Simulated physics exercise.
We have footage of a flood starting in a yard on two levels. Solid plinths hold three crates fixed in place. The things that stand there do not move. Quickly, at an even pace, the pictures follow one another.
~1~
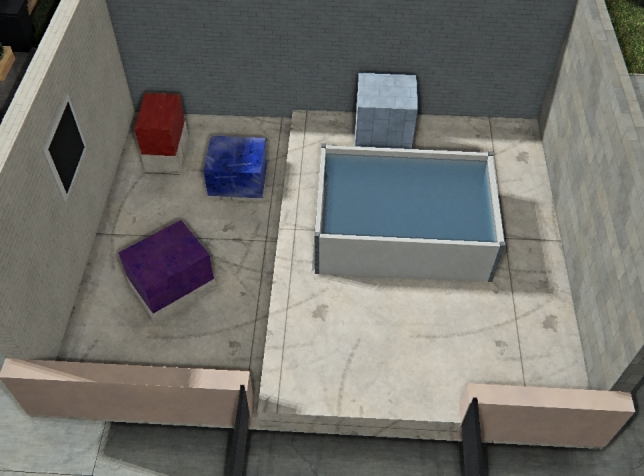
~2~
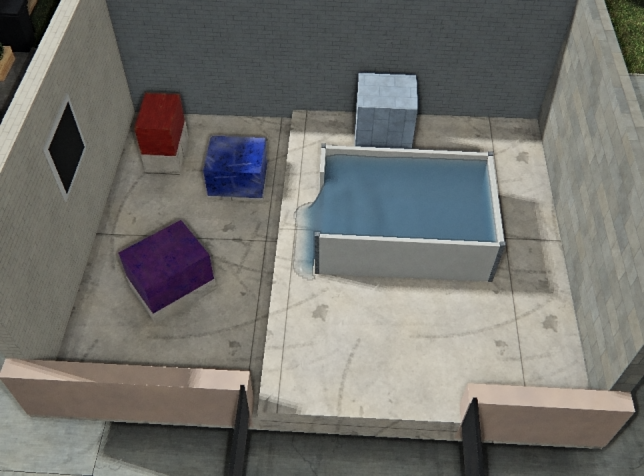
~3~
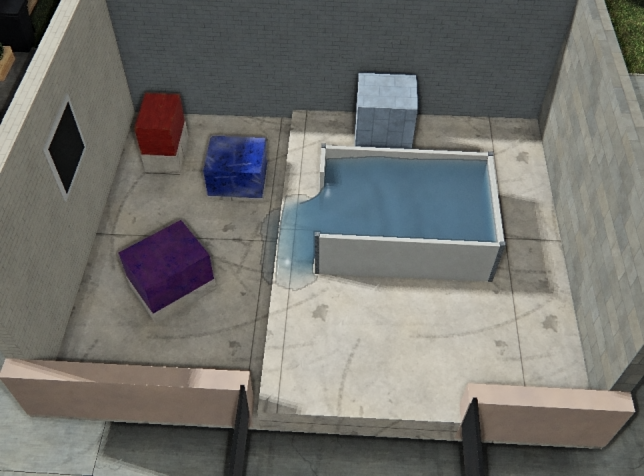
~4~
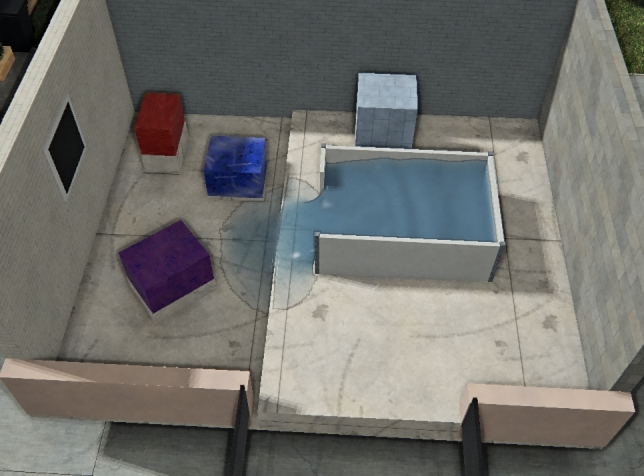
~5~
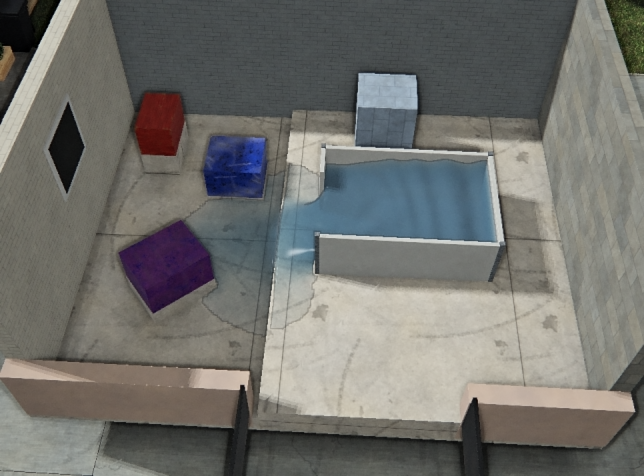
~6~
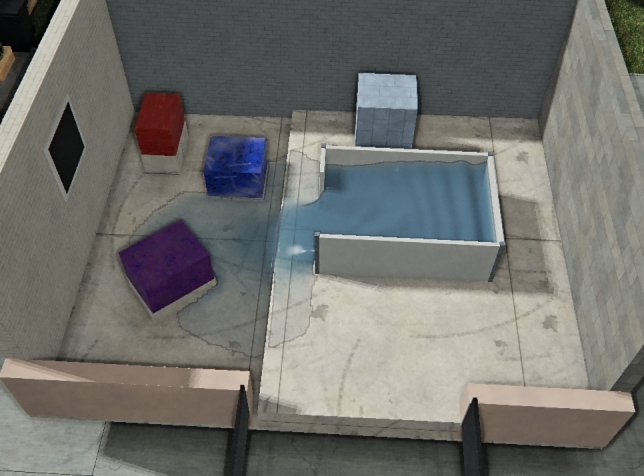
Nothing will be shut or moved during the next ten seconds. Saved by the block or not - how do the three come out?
They come out like this: The blue crate wet, the purple crate wet, the red crate dry.
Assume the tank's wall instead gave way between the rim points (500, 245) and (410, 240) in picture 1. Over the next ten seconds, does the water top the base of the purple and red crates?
Purple: Not reached; red: Not reached.
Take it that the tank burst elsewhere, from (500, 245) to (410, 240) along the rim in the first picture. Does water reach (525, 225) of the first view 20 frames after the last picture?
My call for that point is drenched.
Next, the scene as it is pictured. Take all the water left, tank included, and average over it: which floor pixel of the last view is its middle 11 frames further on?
Centre of mass: Roughly (271, 243).
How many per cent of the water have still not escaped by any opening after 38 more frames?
I reckon around 98 in a hundred.
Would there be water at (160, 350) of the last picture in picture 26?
Answer: Flooding.
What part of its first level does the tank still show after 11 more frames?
My figure is about 46 in a hundred.
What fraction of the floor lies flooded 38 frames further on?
50 %, roughly.
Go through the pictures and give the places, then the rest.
The first picture shows the water tank at (407, 197) is whole and still.
In the second picture, water pours out at (322, 226) and has run to (303, 273).
In the third picture, the front is at (272, 219), out from the gap at (322, 228).
In the fourth picture, water pours out at (321, 230) and has run to (231, 224).
In the fifth picture, the front is at a hidden place, out from the gap at (321, 230).
In the sixth picture, the front is at a hidden place, out from the gap at (321, 230).
A moment on, water covers 30 % of the floor; the blue crate water round its plinth, the purple crate water round its plinth, the red crate water round its plinth.
Next, water covers 40 % of the floor; the blue crate water round its plinth, the purple crate water round its plinth, the red crate water round its plinth.
Then, water covers 45 % of the floor; the blue crate water round its plinth, the purple crate water round its plinth, the red crate water round its plinth.
Later, water covers 50 % of the floor; the blue crate water round its plinth, the purple crate water round its plinth, the red crate water round its plinth.
In the end, water covers 50 % of the floor; the blue crate was topped, the purple crate was topped, the red crate stayed above the water.
